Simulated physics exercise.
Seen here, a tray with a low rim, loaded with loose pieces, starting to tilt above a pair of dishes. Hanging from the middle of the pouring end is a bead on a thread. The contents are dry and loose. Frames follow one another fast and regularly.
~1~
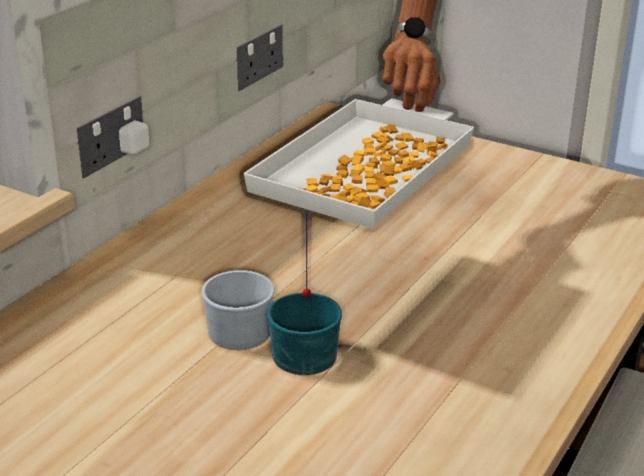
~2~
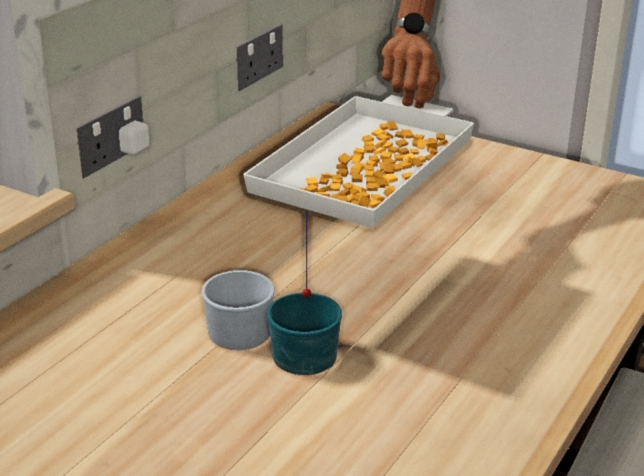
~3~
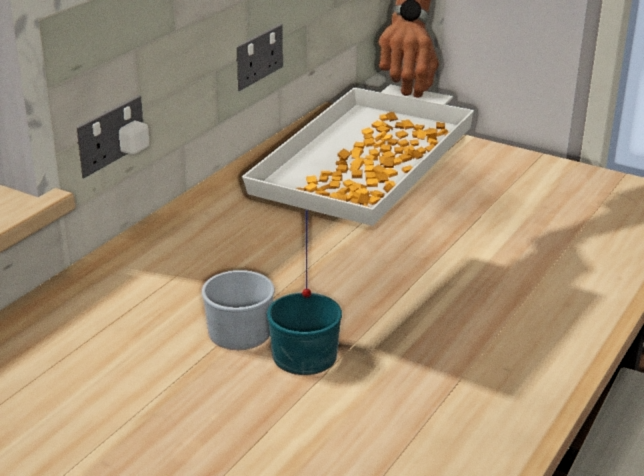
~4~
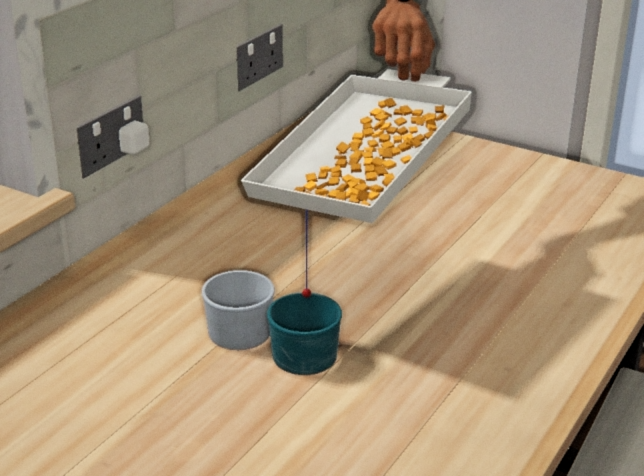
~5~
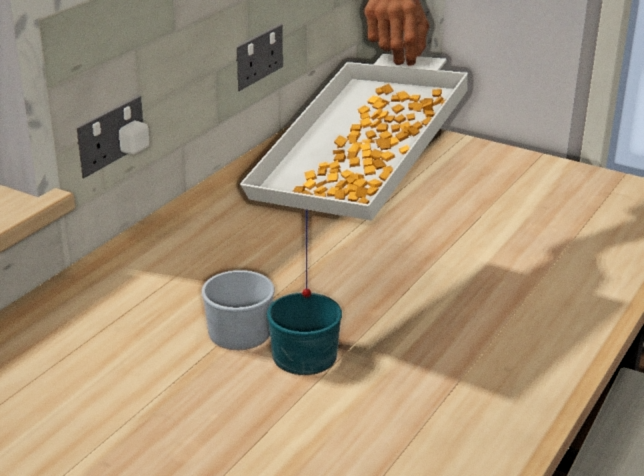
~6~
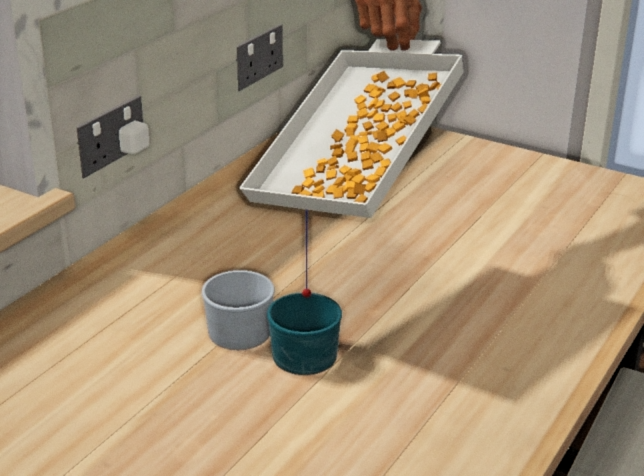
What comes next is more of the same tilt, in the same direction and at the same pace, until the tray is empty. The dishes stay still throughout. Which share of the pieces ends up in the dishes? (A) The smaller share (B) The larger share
B.
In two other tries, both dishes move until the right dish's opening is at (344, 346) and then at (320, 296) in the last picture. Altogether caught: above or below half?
Well, a minority share the first time and a minority share the next.
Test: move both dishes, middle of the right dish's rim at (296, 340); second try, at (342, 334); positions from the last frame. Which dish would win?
Result, first place: The lefthand one; second place: The lefthand one.
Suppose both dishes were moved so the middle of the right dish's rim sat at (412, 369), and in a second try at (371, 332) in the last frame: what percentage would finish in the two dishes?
The first try yields 0% and the second yields 10%.
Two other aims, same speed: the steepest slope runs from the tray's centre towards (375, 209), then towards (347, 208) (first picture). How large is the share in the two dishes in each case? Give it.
You'd see roughly 0 per cent the first time and 10 per cent the second.
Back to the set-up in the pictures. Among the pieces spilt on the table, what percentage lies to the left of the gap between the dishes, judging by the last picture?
Roughly 90 in a hundred.
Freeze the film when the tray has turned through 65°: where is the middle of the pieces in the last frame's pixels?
Mark it at roughly (287, 174) in the final frame.
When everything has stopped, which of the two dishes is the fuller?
The one you want is the left of the two.
Soon after the last picture, tray tipped steeply; nearly all on the tray; a stray few in the air.
A little later, tray tipped past a quarter turn; most on the tray; about a quarter in the left dish; a small part outside both; a stray few in the air.
Later still, tray tipped past a quarter turn; a stray few in the right dish; most in the left dish; about a quarter outside both.
At rest, tray tipped past a quarter turn; a stray few in the right dish; most in the left dish; about a quarter outside both.
